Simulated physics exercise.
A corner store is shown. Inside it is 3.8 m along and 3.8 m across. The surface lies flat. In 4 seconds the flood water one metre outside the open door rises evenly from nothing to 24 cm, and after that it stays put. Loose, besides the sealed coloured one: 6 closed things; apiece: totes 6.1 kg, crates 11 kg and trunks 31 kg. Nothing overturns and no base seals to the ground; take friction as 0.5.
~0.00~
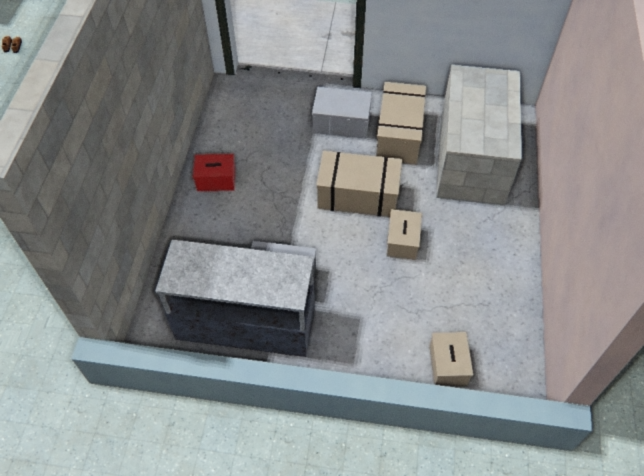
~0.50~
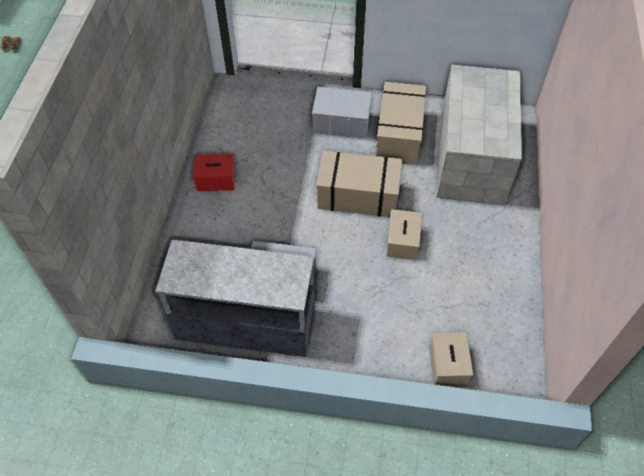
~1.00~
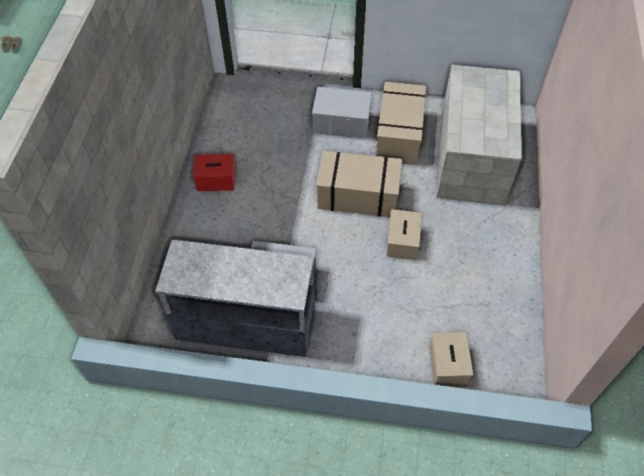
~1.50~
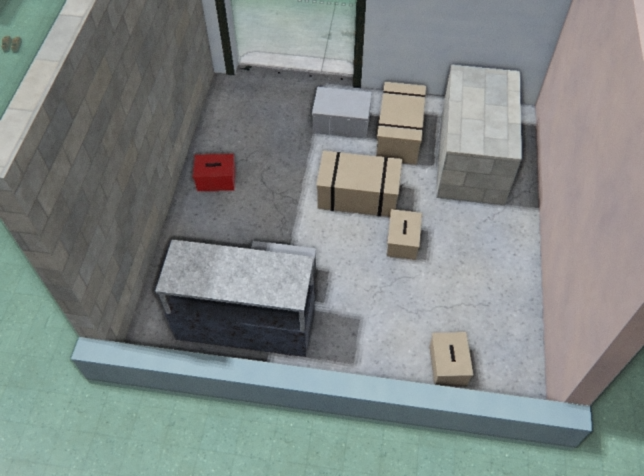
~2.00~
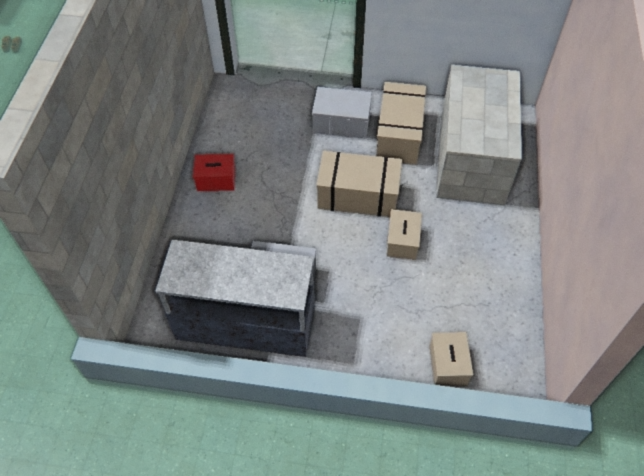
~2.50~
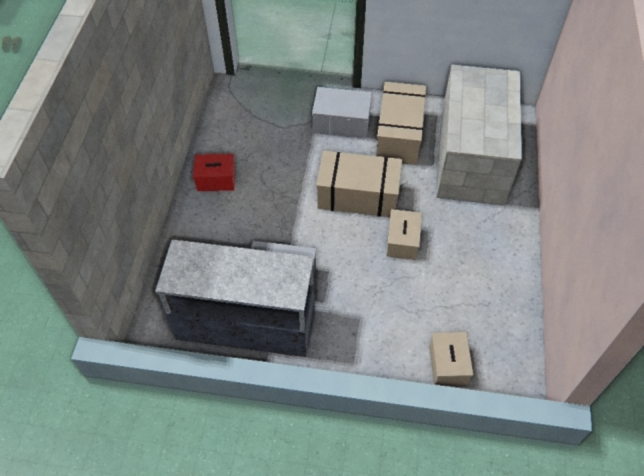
To begin with, a red box, several tan boxes and gray blocks sit on a dry concrete floor inside a walled room, while the ground outside turns greener. Then a thin sheet of water edges in through the doorway at the back, and none of the objects move.
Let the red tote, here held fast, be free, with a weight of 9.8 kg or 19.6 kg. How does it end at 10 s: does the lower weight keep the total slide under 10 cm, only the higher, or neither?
It ends with neither weight sufficing.
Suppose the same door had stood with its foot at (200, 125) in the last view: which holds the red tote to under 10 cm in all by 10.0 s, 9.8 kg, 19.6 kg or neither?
The big mass is needed.
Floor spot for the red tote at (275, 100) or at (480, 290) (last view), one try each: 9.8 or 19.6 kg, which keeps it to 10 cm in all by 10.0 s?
Trial 1 - no option succeeds; trial 2 - no option succeeds.
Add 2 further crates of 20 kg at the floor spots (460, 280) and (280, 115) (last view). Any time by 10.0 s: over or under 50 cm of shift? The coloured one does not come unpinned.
Well, below half a metre and then beyond half a metre.
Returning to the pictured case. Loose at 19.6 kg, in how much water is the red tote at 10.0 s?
18 cm, roughly.
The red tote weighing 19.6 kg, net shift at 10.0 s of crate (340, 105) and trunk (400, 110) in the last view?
First 120 cm, then 0 cm.
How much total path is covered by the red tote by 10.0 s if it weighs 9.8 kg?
Total path: Roughly 200 cm.
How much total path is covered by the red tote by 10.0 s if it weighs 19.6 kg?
Close to 140 cm, all told.
After 3.5 s the red tote would be 0 cm from its start with 9.8 kg and 0 cm from its start with 19.6 kg; 3 cm of water round it then.
After 4.5 s the red tote would be 43 cm from its start with 9.8 kg and 6 cm from its start with 19.6 kg; 9 cm of water round it then.
After 7.0 s the red tote would be 192 cm from its start with 9.8 kg and 91 cm from its start with 19.6 kg; 16 cm of water round it then.
After 10.0 s the red tote would be 192 cm from its start with 9.8 kg and 126 cm from its start with 19.6 kg; 18 cm of water round it then.
